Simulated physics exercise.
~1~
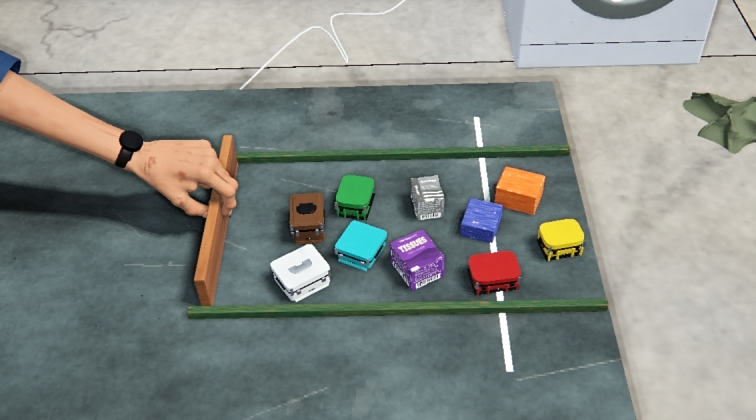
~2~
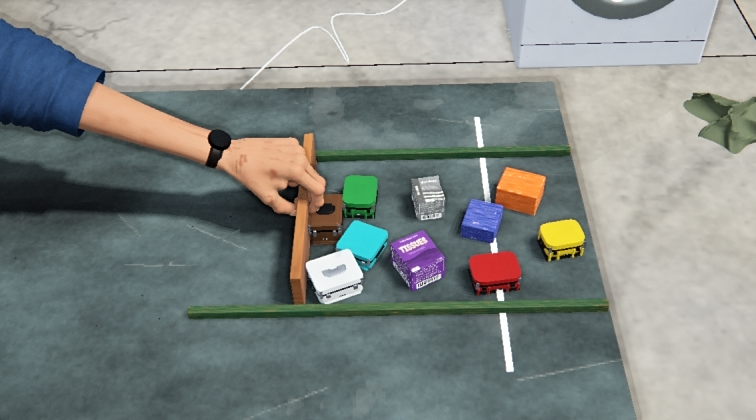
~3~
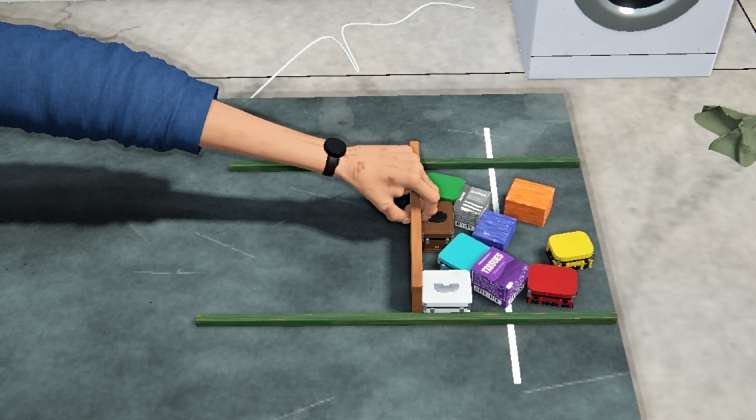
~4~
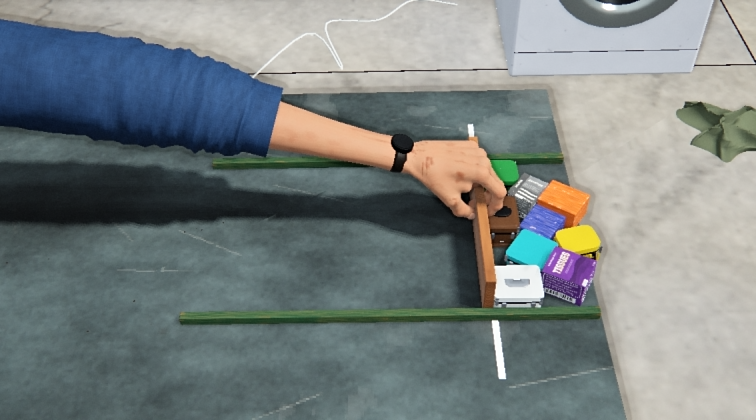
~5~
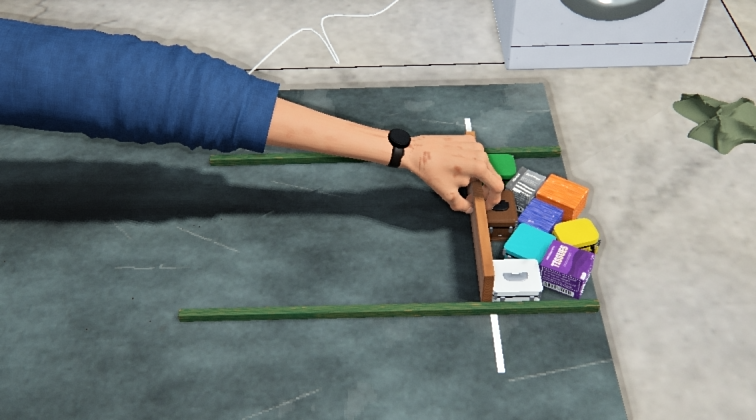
On a dark mat between two green rails, a hand slides an upright wooden board rightward, gathering small colored cases and blocks and pushing them past a white tape line. The board stops at the tape, with the items bunched near the edge and the red case no longer in view.
